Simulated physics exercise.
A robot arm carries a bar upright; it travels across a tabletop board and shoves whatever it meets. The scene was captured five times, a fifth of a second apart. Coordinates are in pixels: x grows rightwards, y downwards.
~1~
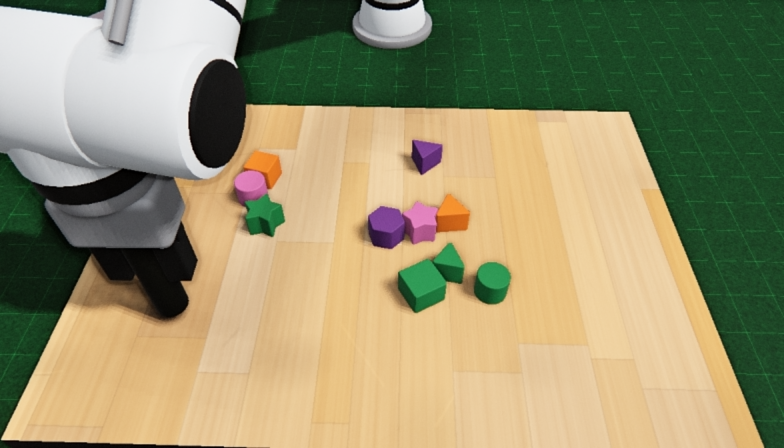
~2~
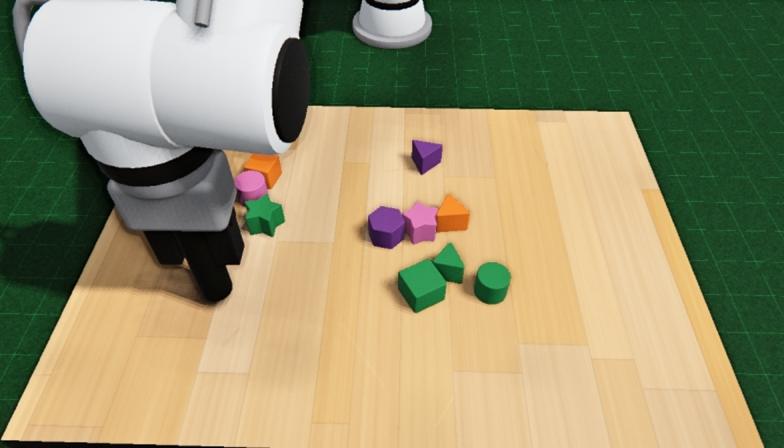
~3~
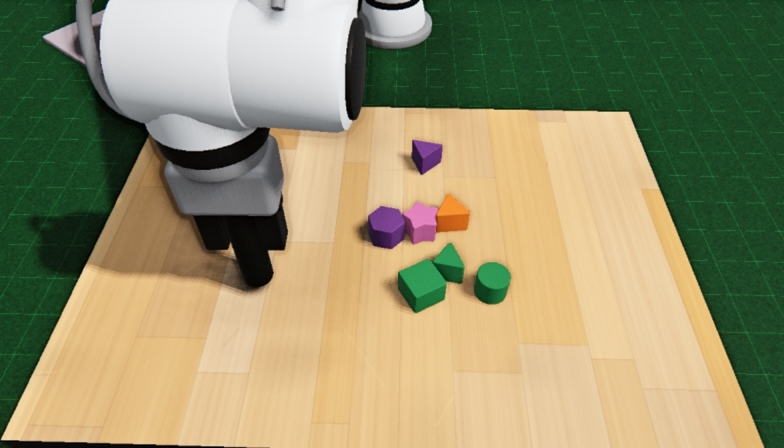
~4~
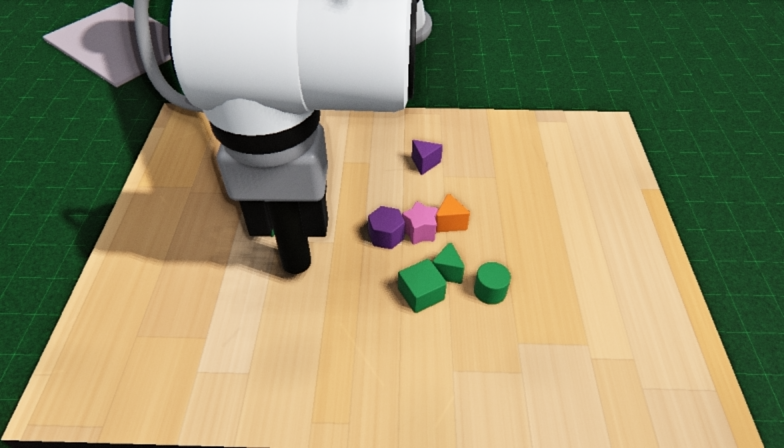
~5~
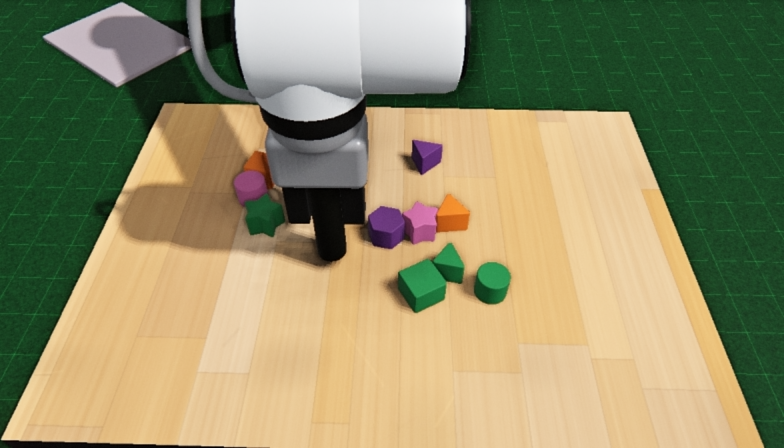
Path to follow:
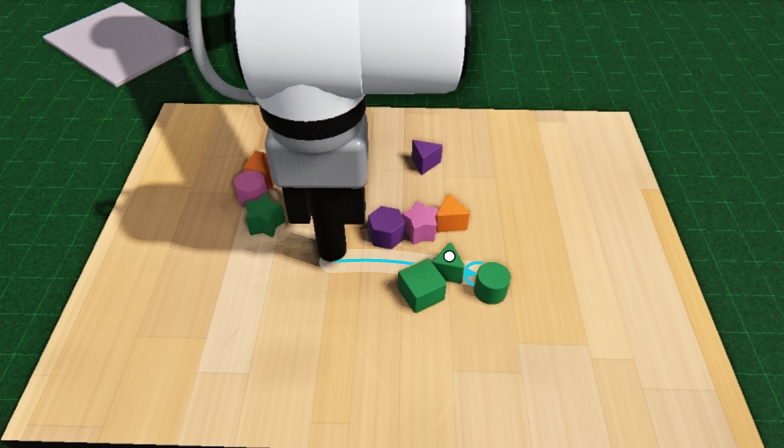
On a light wooden board over a green floor, a white robot arm moved its dark bar steadily rightward and slightly away, passing in front of some colored blocks, while all the blocks stayed still.
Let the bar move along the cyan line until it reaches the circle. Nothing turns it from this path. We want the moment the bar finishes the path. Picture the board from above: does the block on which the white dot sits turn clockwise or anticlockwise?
From overhead, the rotation is counterclockwise.
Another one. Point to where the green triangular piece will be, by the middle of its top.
Top centre: (509, 261).
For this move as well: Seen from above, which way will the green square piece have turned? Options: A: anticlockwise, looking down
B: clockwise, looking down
(B)
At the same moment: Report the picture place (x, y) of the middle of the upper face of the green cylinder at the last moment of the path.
The centre of its top will be at (515, 284).
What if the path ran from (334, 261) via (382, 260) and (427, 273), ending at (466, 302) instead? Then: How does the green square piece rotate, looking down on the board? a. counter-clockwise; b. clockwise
My pick is b.
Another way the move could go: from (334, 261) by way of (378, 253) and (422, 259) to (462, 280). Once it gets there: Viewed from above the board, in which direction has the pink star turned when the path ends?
That block twists clockwise.
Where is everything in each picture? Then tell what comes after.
The first picture shows bar's lower end (173, 304); purple hexagonal block (386, 219); green square piece (423, 277); green triangular piece (449, 256); green cylinder (494, 275).
The second picture shows bar (218, 289); blocks still.
The third picture shows bar (259, 275); blocks still.
The fourth picture shows bar (297, 263); blocks still.
The fifth picture shows bar (332, 251); purple hexagonal block (386, 219); green square piece (423, 277); green triangular piece (449, 256); green cylinder (494, 275).
Drawn move, from (334, 261) via (406, 263), ending at (479, 274); the dot is on the green triangular piece.
On the path given first. One third of the way, bar (383, 250); nothing pushed yet.
Two thirds of the way, bar (431, 256); green square piece (426, 279), turned 15° clockwise; green triangular piece (457, 256), turned 15° anticlockwise.
At the end, bar (481, 264); purple hexagonal block still; green square piece (428, 279), turned 25° clockwise; green triangular piece (509, 261), turned 30° anticlockwise; green cylinder (515, 284).
